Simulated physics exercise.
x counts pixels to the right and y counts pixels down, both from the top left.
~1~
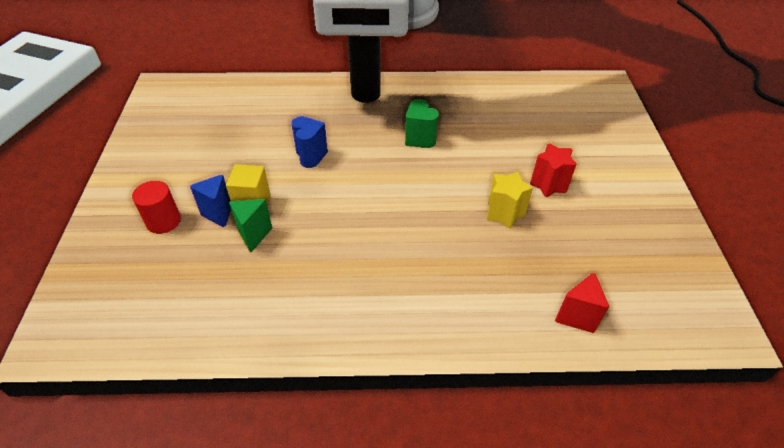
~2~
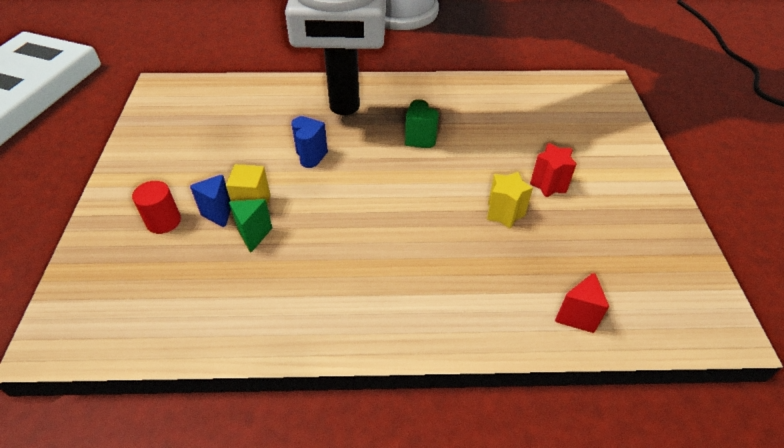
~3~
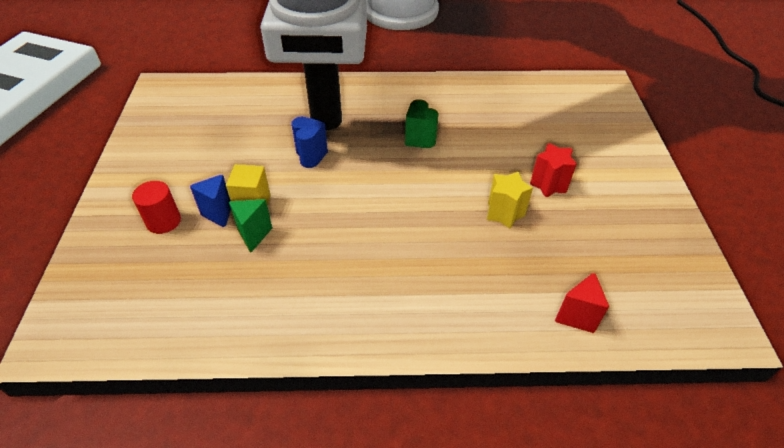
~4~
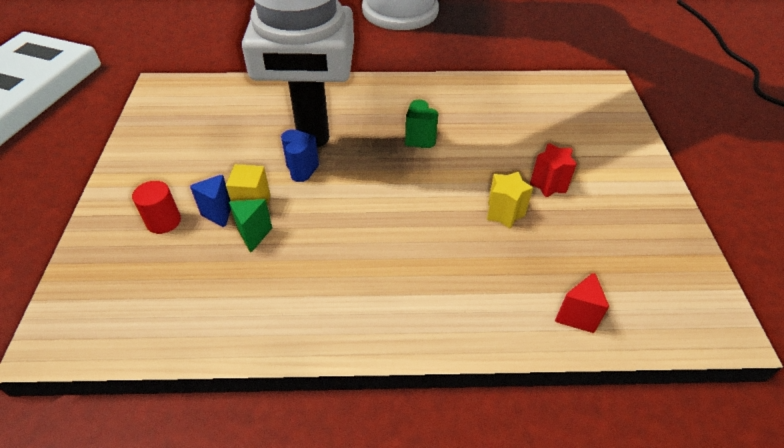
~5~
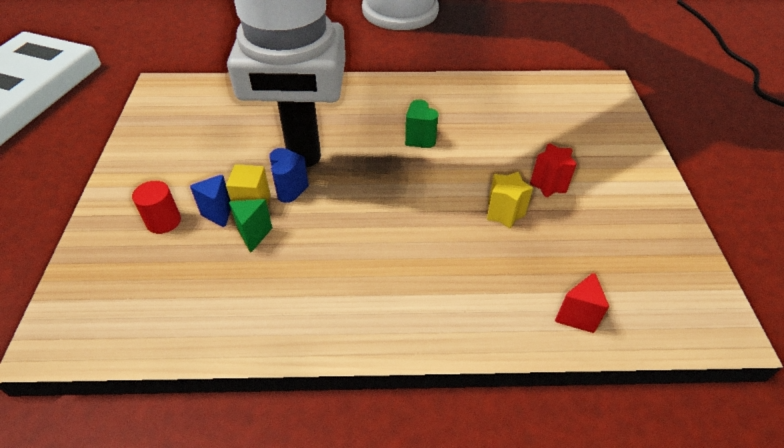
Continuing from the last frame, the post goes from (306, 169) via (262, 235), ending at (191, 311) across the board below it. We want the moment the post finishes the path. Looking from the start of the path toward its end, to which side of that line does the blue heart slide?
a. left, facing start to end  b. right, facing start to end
Choice b: Right, facing start to end.
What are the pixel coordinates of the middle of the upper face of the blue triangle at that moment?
At roughly (181, 190).
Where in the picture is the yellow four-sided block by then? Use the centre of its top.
The spot you're after is about (197, 209) in the image.
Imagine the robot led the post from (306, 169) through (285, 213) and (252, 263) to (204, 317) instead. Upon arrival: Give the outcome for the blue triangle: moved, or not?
The push reaches it.
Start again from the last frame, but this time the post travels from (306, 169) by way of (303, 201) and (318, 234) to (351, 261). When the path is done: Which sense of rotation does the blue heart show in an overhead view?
My prediction: CW.
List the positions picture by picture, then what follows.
The first frame shows post's lower end at (366, 94); blue triangle at (209, 186); yellow four-sided block at (245, 175); green triangle at (246, 208); blue heart at (307, 126).
The second frame shows post at (345, 106); blocks still.
The third frame shows post at (327, 121); blocks still.
The fourth frame shows post at (314, 138); blue heart at (297, 140).
The fifth frame shows post at (304, 157); blue triangle at (209, 186); yellow four-sided block at (245, 175); green triangle at (246, 208); blue heart at (284, 159).
On the path given first. One third of the way, post at (277, 200); blue triangle at (184, 191), turned 40° clockwise; yellow four-sided block at (211, 197), turned 35° clockwise; green triangle at (228, 229); blue heart at (245, 204), turned 25° clockwise.
Two thirds of the way, post at (238, 247); blue triangle at (181, 190), turned 50° clockwise; yellow four-sided block at (197, 209), turned 85° clockwise; green triangle at (186, 281); blue heart at (199, 251), turned 15° clockwise.
At the end, post at (185, 299); blue triangle at (181, 190), turned 50° clockwise; yellow four-sided block at (197, 209), turned 85° clockwise; green triangle at (157, 318); blue heart at (135, 291), turned 55° clockwise.
